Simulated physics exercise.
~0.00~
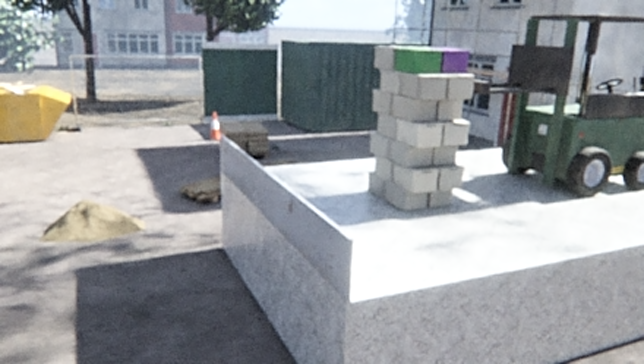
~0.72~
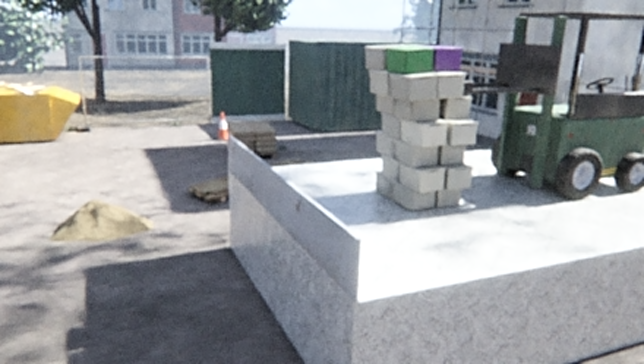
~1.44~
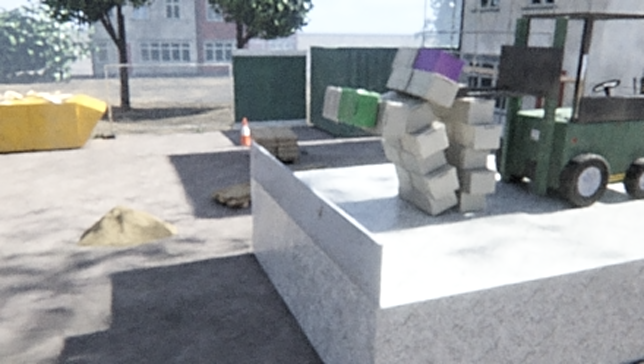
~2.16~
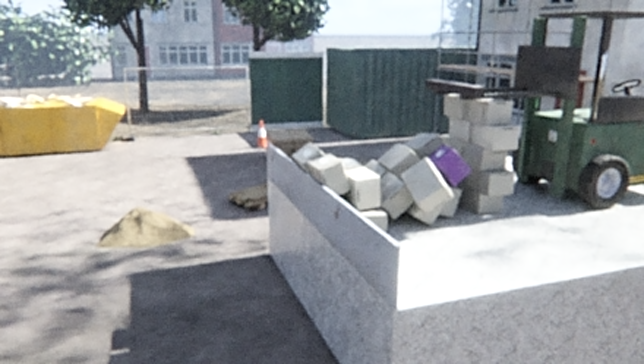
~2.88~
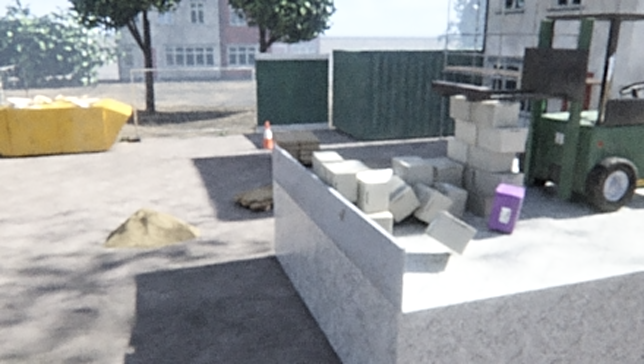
A green lift truck pushed a beam into a tall stack of pale blocks on a raised dock, and the upper part toppled left, a green and a purple one included, leaving a heap by the low board beside a shorter standing stack.
